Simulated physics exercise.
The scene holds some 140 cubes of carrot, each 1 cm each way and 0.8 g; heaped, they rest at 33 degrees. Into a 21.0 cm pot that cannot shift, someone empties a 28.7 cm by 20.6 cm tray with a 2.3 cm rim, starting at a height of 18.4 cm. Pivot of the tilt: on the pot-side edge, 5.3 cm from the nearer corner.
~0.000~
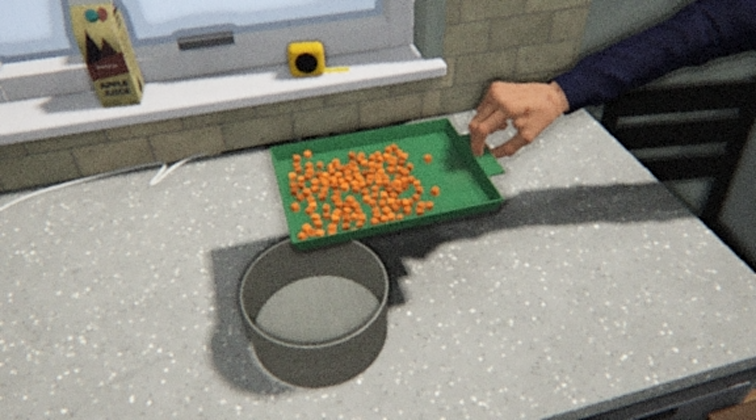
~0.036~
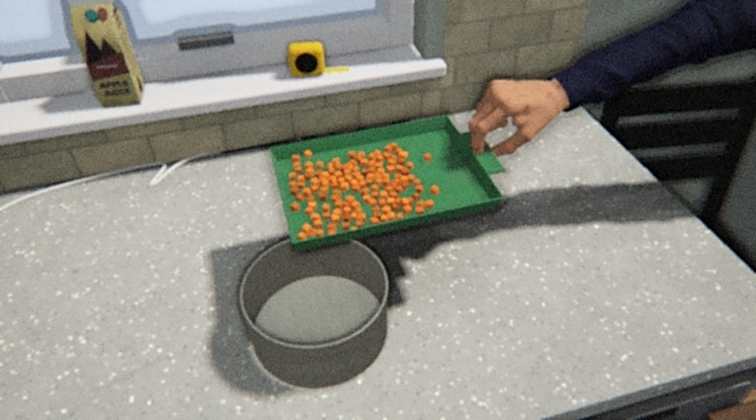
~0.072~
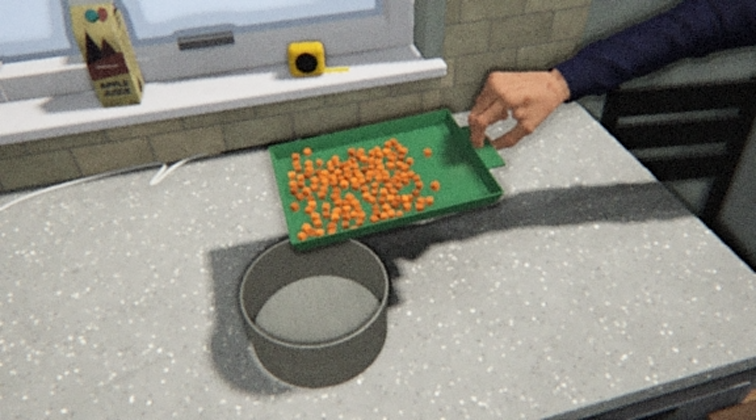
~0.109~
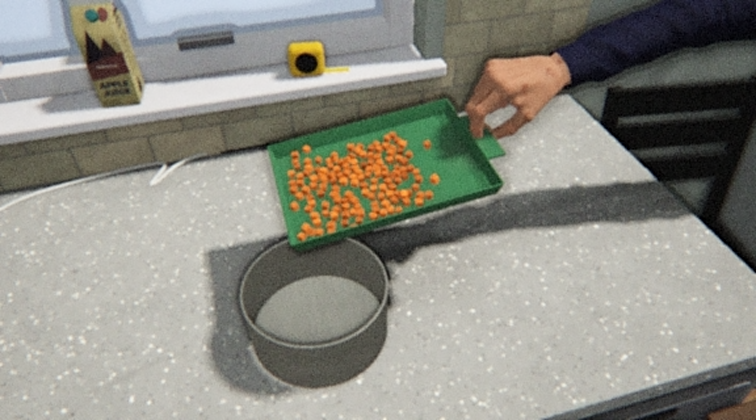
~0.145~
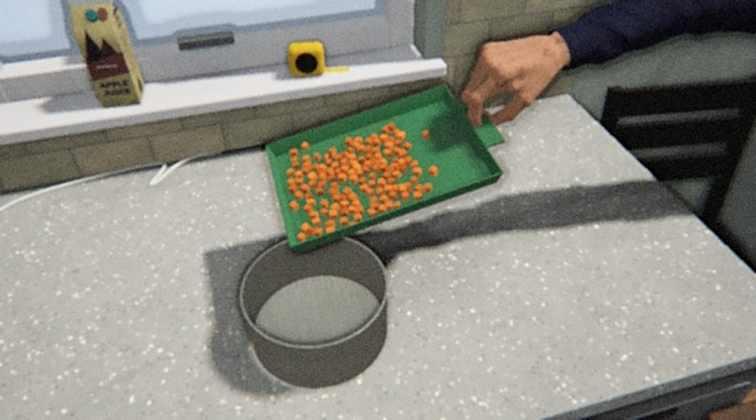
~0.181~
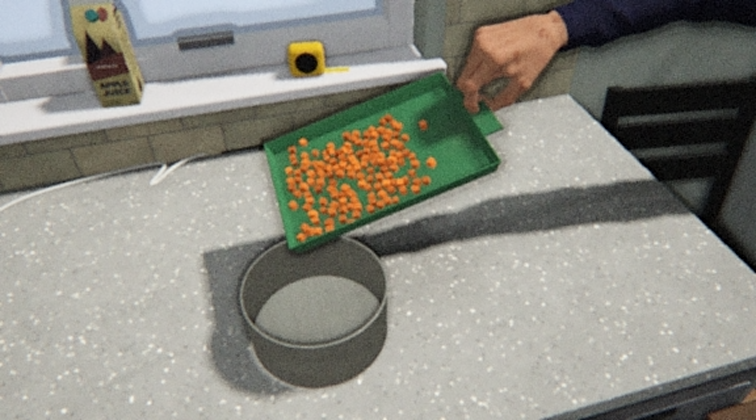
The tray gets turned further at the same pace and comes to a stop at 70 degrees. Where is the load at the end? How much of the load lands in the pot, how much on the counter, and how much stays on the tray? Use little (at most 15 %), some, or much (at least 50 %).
Pot - some, counter - some, tray - some.
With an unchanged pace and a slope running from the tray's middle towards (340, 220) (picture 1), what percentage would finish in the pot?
Around 70 percent of them.
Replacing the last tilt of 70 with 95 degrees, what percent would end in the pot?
About 65 in a hundred would end up in the pot.
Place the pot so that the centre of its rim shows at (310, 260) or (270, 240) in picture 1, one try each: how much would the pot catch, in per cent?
Estimates: 35 % and 30 %, in that order.
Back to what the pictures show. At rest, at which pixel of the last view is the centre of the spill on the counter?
(176, 341), roughly.
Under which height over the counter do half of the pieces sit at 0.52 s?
Some 24 cm.
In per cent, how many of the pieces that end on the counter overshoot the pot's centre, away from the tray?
I'd put it close to 100 per cent.
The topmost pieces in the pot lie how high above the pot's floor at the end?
It reaches roughly 1.5 cm.
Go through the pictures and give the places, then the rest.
In the first frame, tray tilt 0 degrees, front corners at (297, 238) and (497, 197); middle of the pieces at (356, 190); pot at (315, 285).
In the second frame, tray tilt 1 degrees, front corners at (297, 238) and (497, 195); middle of the pieces at (356, 189).
In the third frame, tray tilt 3 degrees, front corners at (296, 239) and (497, 190); middle of the pieces at (356, 187).
In the fourth frame, tray tilt 7 degrees, front corners at (295, 240) and (497, 181), lowest corner left front; middle of the pieces at (355, 183).
In the fifth frame, tray tilt 12 degrees, front corners at (294, 241) and (496, 171), lowest corner left front; middle of the pieces at (353, 179).
In the sixth frame, tray tilt 16 degrees, front corners at (293, 242) and (494, 160), lowest corner left front; middle of the pieces at (352, 175); pot at (315, 285). The tray's pace is about 135 degrees a second.
Then, at 0.38 s, tilt 44 degrees; the tray holds 100 %, the pot 0 %.
Then, at 0.52 s, tilt 63 degrees; the tray holds 100 %, the pot 0 %.
Then, at 0.78 s, tilt 70 degrees; the tray holds 50 %, the pot 25 %.
In the end, at 2.0 s, pot 40 %, counter 25 %, tray 40 %.
